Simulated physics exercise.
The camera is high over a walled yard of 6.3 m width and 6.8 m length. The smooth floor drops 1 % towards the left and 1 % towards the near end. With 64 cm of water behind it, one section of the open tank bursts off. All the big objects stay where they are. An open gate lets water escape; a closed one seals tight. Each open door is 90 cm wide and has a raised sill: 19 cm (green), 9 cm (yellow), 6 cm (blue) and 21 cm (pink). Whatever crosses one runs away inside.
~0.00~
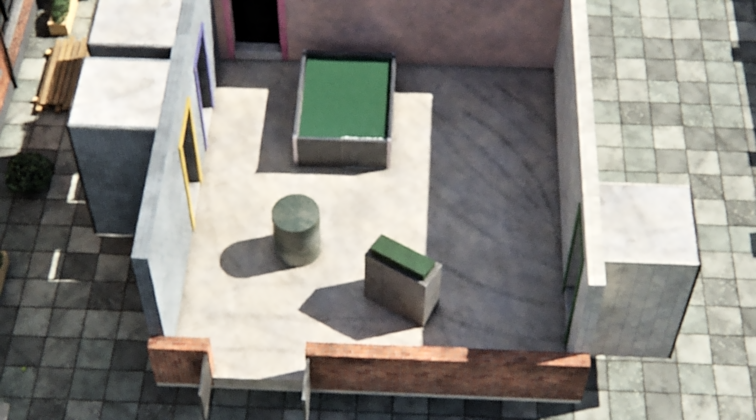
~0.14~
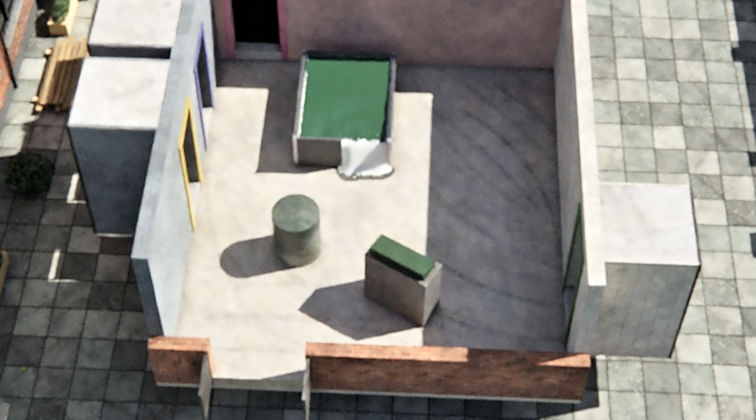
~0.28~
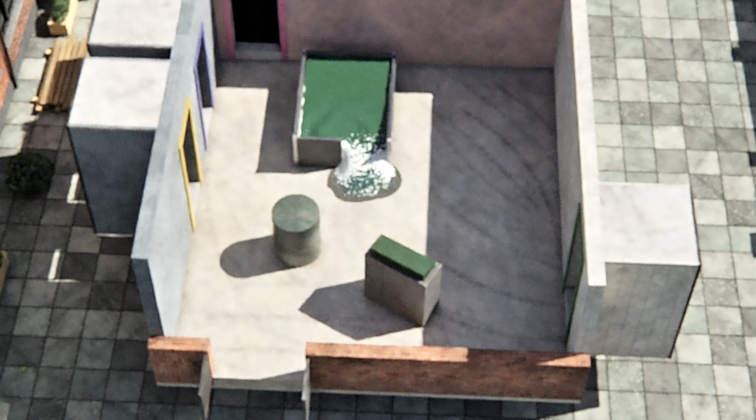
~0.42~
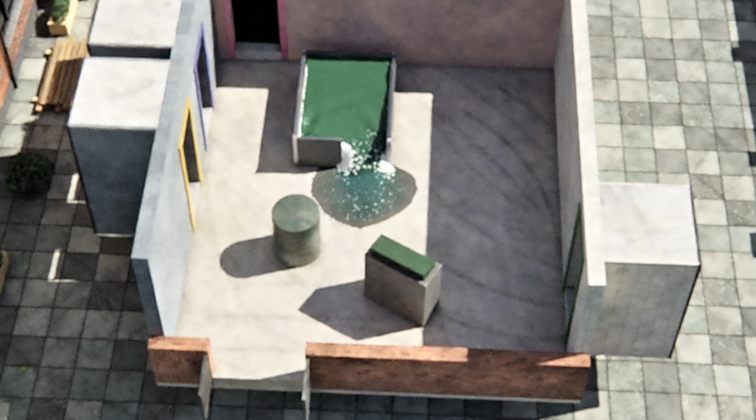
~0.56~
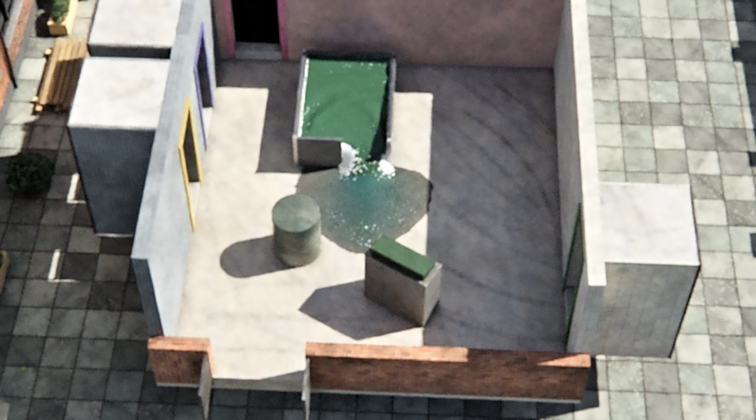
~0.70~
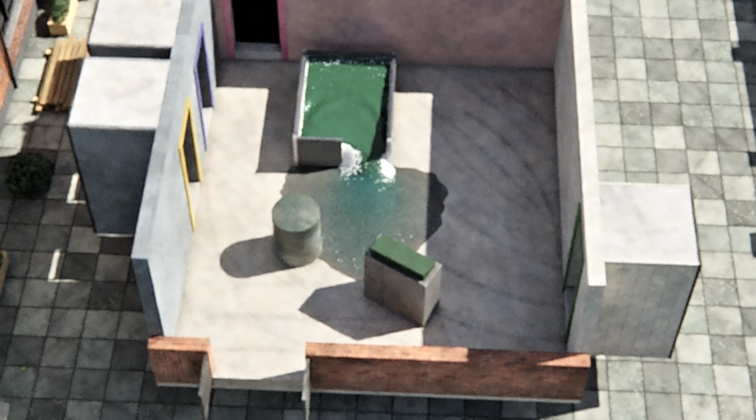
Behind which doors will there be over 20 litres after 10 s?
The water let in: At the green door it keeps below the limit; at the yellow door it stays under the limit; at the blue door it stays under the limit; at the pink door it does not reach the limit.
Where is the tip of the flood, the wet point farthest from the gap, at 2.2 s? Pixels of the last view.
Around (543, 376).
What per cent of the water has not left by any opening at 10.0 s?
Some 80 per cent remains.
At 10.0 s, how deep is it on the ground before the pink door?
About 0.5 cm.
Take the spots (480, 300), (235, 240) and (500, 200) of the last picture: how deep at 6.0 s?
About 8, 1 and 3 cm.
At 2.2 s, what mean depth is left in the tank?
Some 36 cm.
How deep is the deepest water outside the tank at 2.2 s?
Roughly 25 cm.
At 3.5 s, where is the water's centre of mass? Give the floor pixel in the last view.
Around (380, 211).
After 1.4 s water covers 25 % of the floor and is deepest (29 cm) near (364, 176); green door not reached, yellow door not reached, blue door not reached, pink door not reached.
After 2.2 s water covers 40 % of the floor and is deepest (25 cm) near (329, 368); green door not reached, yellow door not reached, blue door not reached, pink door not reached.
After 3.5 s water covers 45 % of the floor and is deepest (22 cm) near (498, 355); green door 16 cm at the sill, 0 L in, yellow door 6 cm at the sill, 0 L in, blue door not reached, pink door not reached.
After 6.0 s water covers 55 % of the floor and is deepest (16 cm) near (419, 371); green door 11 cm at the sill, 0 L in, yellow door 4 cm at the sill, 0 L in, blue door 2 cm at the sill, 0 L in, pink door not reached.
After 10.0 s water covers 85 % of the floor and is deepest (15 cm) near (172, 362); green door 5 cm at the sill, 0 L in, yellow door 5 cm at the sill, 0 L in, blue door 2 cm at the sill, 0 L in, pink door not reached.
